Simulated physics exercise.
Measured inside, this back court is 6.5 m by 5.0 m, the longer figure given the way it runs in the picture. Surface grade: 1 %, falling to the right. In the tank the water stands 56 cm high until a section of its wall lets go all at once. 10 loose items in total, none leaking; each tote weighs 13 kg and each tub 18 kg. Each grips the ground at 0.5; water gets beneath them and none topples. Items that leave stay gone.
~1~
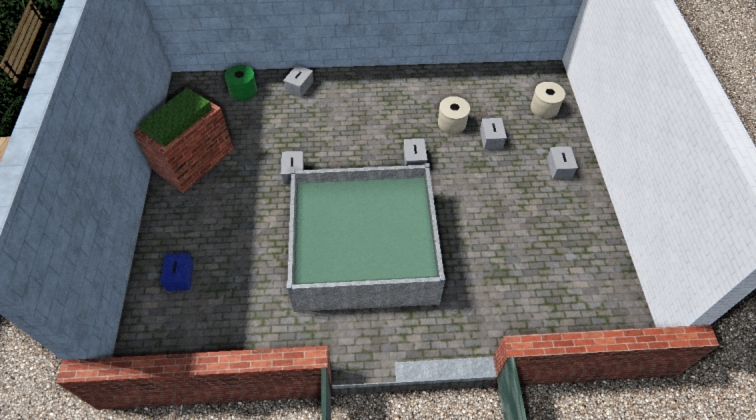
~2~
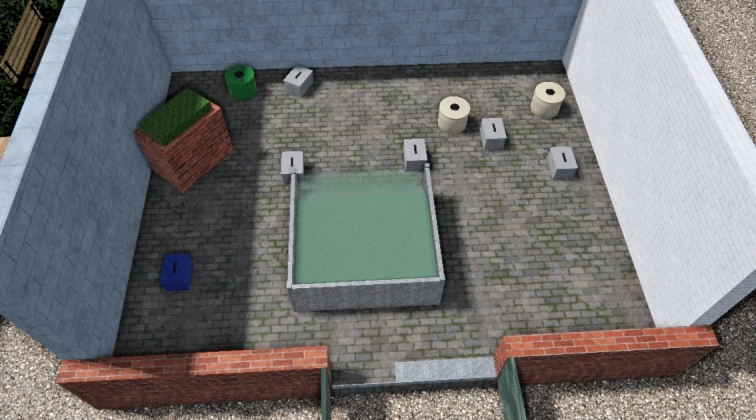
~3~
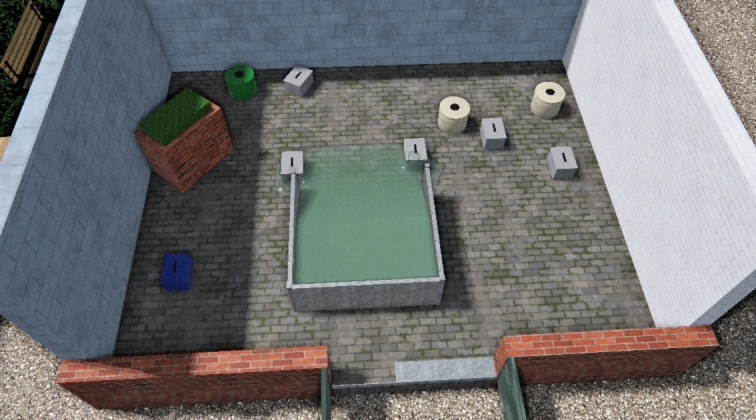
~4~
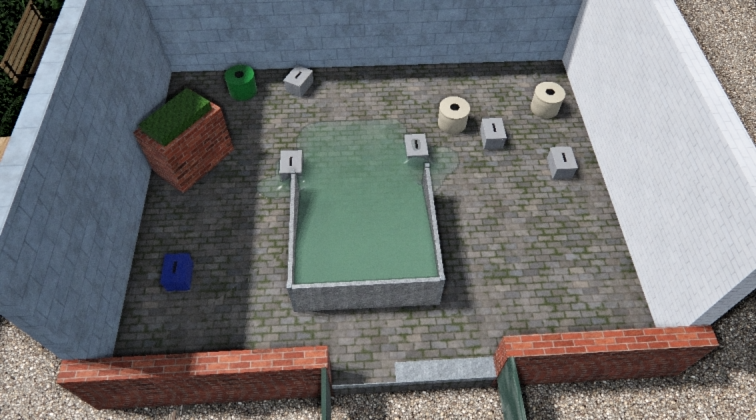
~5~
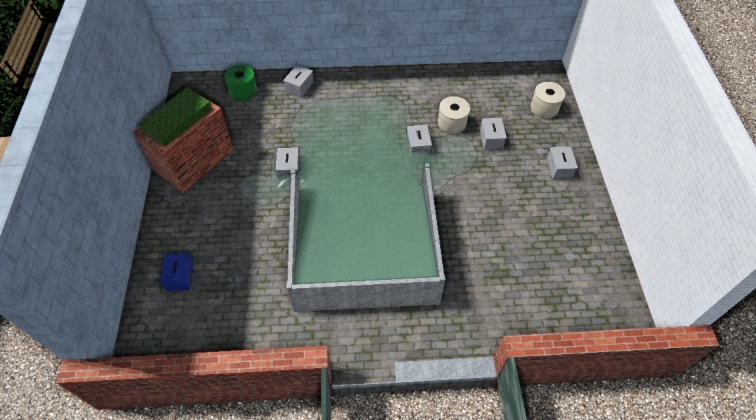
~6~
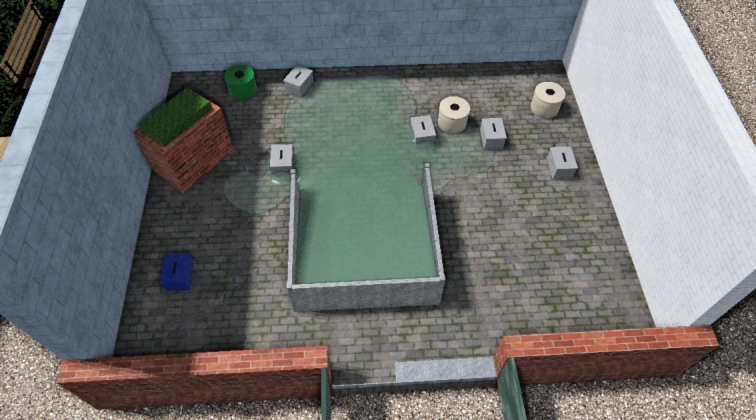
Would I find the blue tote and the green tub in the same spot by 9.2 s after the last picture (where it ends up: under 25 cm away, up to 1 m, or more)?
The blue tote ends up pretty much in place, the green tub ends up a bit displaced.
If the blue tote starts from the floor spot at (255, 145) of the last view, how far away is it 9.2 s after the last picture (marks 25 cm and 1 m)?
From that spot, it remains nearly still.
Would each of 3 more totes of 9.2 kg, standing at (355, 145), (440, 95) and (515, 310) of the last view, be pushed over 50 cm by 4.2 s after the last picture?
Listed order gives above the limit, above the limit, within the limit.
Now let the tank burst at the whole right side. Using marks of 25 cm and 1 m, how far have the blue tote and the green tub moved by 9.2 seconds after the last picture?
In that situation the blue tote stays about where it was, while the green tub stays about where it was.
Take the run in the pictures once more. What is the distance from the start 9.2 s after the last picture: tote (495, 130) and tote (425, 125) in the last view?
The first ends 20 cm from its start, the second 250 cm.
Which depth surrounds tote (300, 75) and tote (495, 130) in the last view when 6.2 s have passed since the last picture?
6 and 5 cm.
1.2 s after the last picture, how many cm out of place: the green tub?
Close to 20 cm.
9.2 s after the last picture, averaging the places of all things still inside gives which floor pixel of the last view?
I'd put it close to (379, 179) in the last view.
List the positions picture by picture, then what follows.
The blue tote at (175, 268), on the bottom; the green tub at (239, 75), on the bottom; 2.7 m2 under water; 0 of 10 have shifted, in the first picture.
The blue tote at (175, 268), on the bottom; the green tub at (239, 75) rests on the ground; 3.6 m2 under water; 0 of 10 have shifted, in the second picture.
The blue tote at (175, 268) rests on the ground; the green tub at (239, 75), on the bottom; 4.5 m2 under water; 0 of 10 have shifted, in the third picture.
The blue tote at (175, 268) rests on the ground; the green tub at (239, 75), on the bottom; 5.7 m2 under water; 1 of 10 have shifted, in the fourth picture.
The blue tote at (175, 268) rests on the ground; the green tub at (239, 75) rests on the ground; water covers 7.1 m2; 2 of 10 have shifted, in the fifth picture.
The blue tote at (175, 268), on the bottom; the green tub at (239, 75), on the bottom; water covers 8.5 m2; 2 of 10 have shifted, in the sixth picture.
Then, 1.2 s after the last picture the blue tote is near (175, 268), 0.0 m from its start, aground; the green tub is near (224, 76), 0.2 m from its start, aground; 0 of 10 are out; 2 afloat.
Then, 3.8 s after the last picture the blue tote is near (175, 268), 0.0 m from its start, aground; the green tub is near (169, 102), 1.1 m from its start, afloat; 0 of 10 are out; 5 afloat.
Then, 6.2 s after the last picture the blue tote is near (175, 268), 0.0 m from its start, aground; the green tub is near (191, 88), 0.7 m from its start, aground; 0 of 10 are out; 0 afloat.
Then, 9.2 s after the last picture the blue tote is near (175, 268), 0.0 m from its start, aground; the green tub is near (191, 88), 0.7 m from its start, aground; 0 of 10 are out; 0 afloat.
